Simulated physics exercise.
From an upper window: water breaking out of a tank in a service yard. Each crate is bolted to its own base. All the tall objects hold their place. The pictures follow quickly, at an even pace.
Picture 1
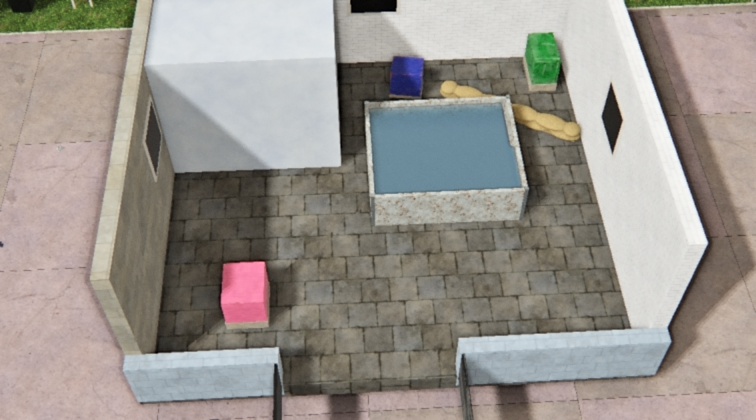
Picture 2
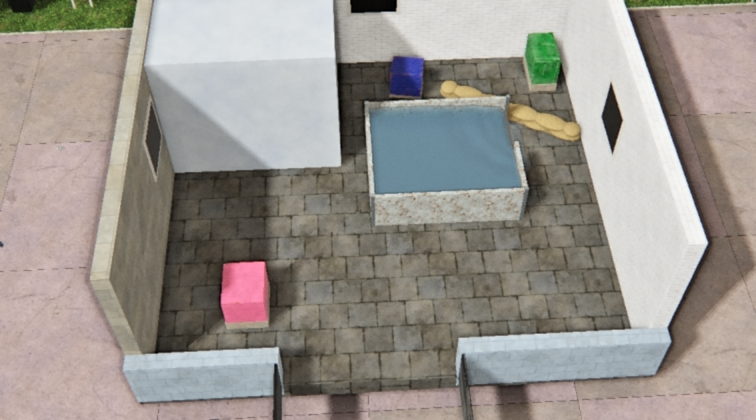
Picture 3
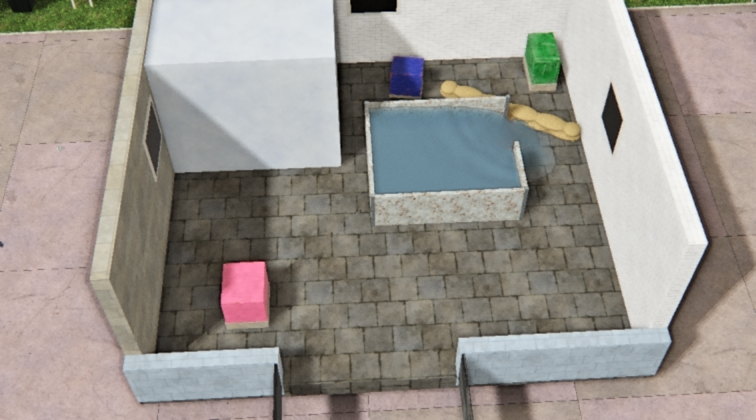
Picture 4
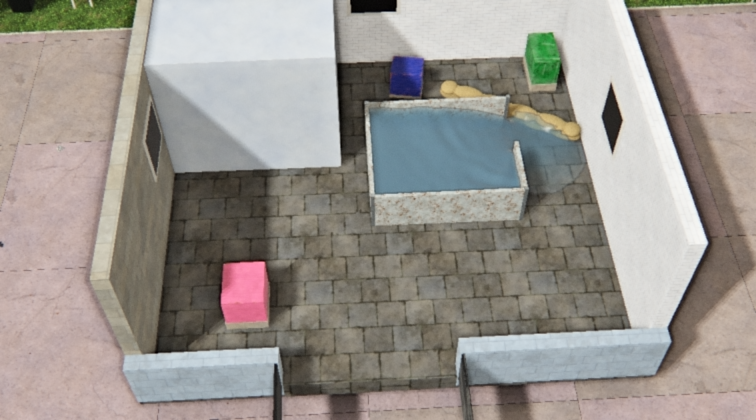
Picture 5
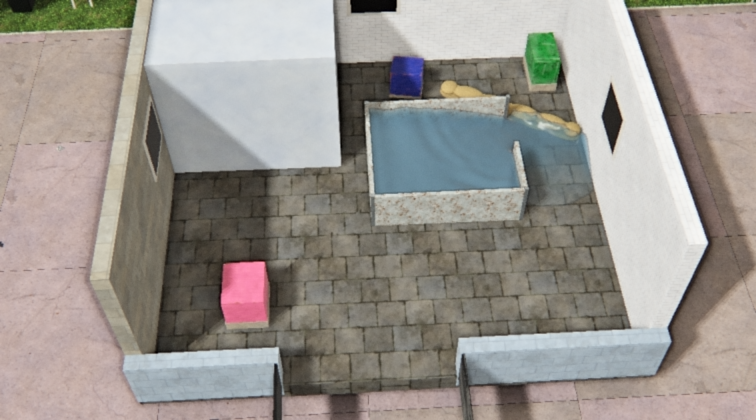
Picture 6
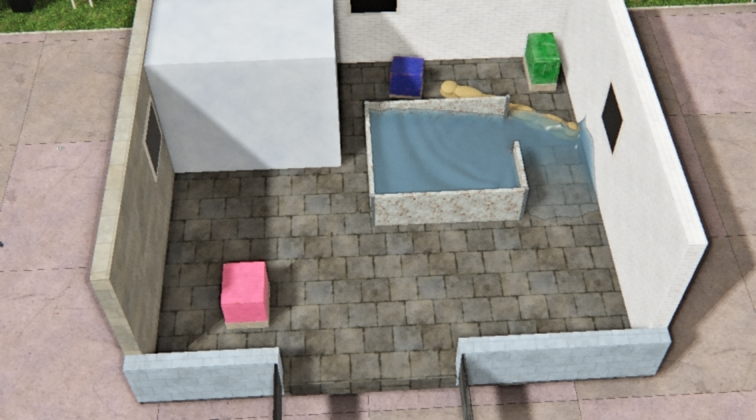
In a walled service yard seen from above, water broke out through a gap in the right side of a stone tank, spread across the paving to the right-hand wall, and washed over a tan, lumpy object.
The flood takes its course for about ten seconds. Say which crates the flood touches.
In the end: The blue crate gets wet; the green crate gets wet; the pink crate stays dry.
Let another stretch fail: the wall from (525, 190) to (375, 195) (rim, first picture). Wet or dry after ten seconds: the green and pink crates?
In short: Green crate is spared; pink crate escapes it.
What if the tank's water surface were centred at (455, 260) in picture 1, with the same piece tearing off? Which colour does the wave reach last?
The pink crate.
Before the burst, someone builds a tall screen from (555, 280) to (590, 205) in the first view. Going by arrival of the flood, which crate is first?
First comes the green-painted one.
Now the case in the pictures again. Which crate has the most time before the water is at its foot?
The pink-painted one.
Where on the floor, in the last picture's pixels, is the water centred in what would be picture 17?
Close to (485, 175).
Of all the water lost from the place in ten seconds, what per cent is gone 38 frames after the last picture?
About 45 per cent.
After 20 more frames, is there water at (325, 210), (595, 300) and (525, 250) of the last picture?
In that order: No water, covered, flooded.
A moment on, water covers 15 % of the floor; the blue crate not reached, the green crate water round its plinth, the pink crate not reached.
Next, water covers 30 % of the floor; the blue crate water round its plinth, the green crate water round its plinth, the pink crate not reached.
Then, water covers 50 % of the floor; the blue crate water round its plinth, the green crate water round its plinth, the pink crate not reached.
Later, water covers 85 % of the floor; the blue crate water round its plinth, the green crate water round its plinth, the pink crate water round its plinth.
In the end, water covers 100 % of the floor; the blue crate was topped, the green crate was topped, the pink crate stayed above the water.
